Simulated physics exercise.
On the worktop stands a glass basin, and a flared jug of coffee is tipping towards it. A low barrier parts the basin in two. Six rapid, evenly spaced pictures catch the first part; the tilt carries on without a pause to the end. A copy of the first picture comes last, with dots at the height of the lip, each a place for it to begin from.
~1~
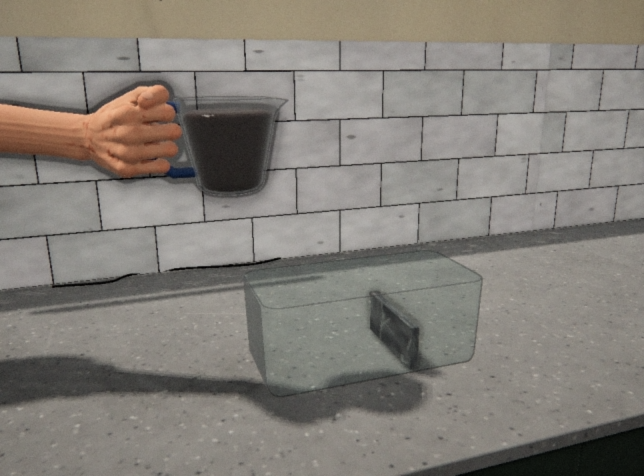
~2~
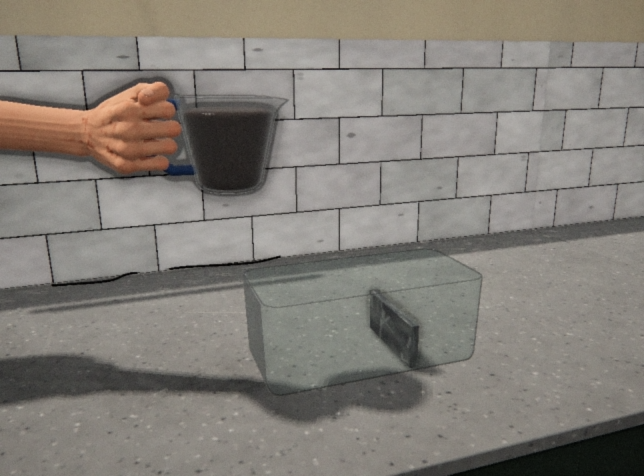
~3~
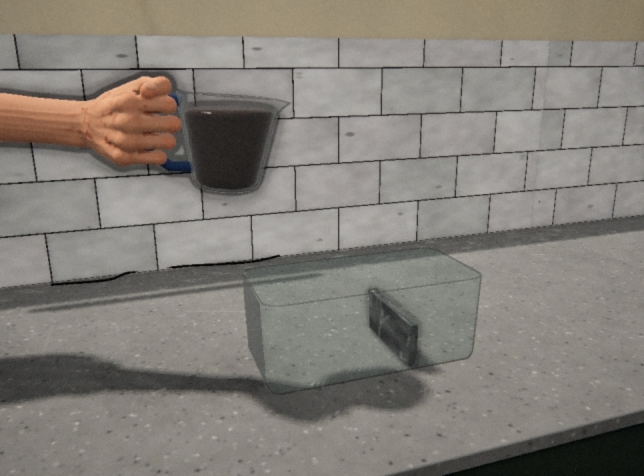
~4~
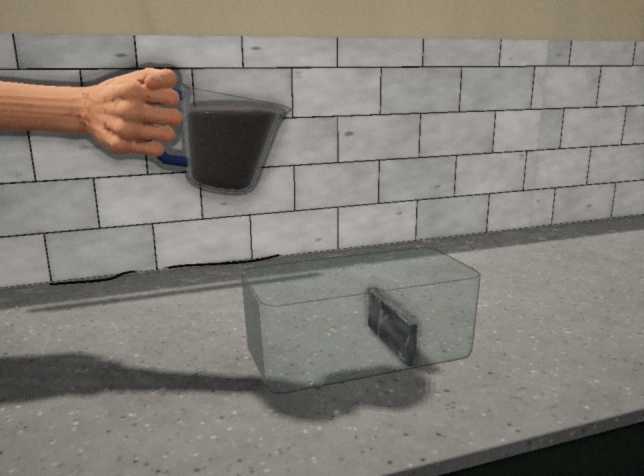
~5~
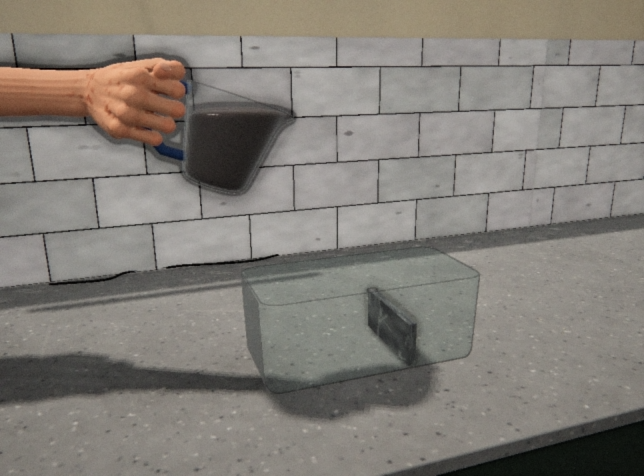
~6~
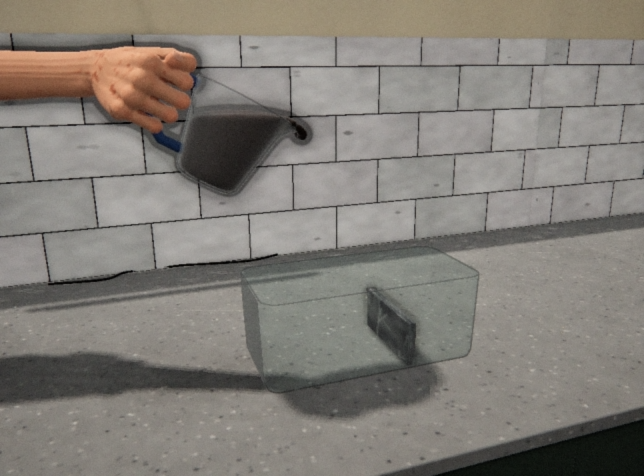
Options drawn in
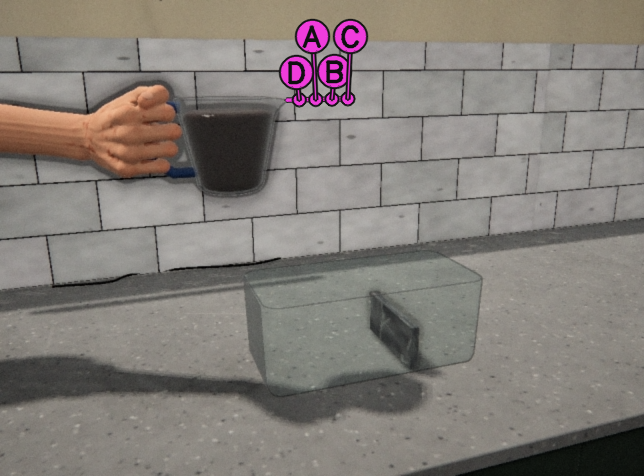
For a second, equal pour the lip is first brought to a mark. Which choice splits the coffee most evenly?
The answer is dot C.
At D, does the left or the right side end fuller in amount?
More ends on the left.
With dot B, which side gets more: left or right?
More ends on the left.
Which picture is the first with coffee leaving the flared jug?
In picture 6.
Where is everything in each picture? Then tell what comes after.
In the first picture, upright, lip at (287, 100); basin from (267, 395) to (472, 357); top of the wall at (393, 309); nothing has left yet.
In the second picture, upright, lip at (287, 99); nothing has left yet.
In the third picture, tipped about 5°, lip at (289, 103); nothing has left yet.
In the fourth picture, tipped about 11°, lip at (291, 109); nothing has left yet.
In the fifth picture, tipped about 20°, lip at (294, 119); nothing has left yet.
In the sixth picture, tipped about 29°, lip at (295, 130); coffee is over the lip, down to (302, 136).
In magenta, A at (315, 99); B at (331, 99); C at (347, 98); D at (299, 99).
Choosing A, about 93 % ends left of the wall and 2 % right of it; 5 % is lost outside.
Choosing B, about 77 % ends left of the wall and 20 % right of it; 3 % is lost outside.
Choosing C, about 45 % ends left of the wall and 54 % right of it.
Choosing D, about 94 % ends left of the wall and 4 % right of it.
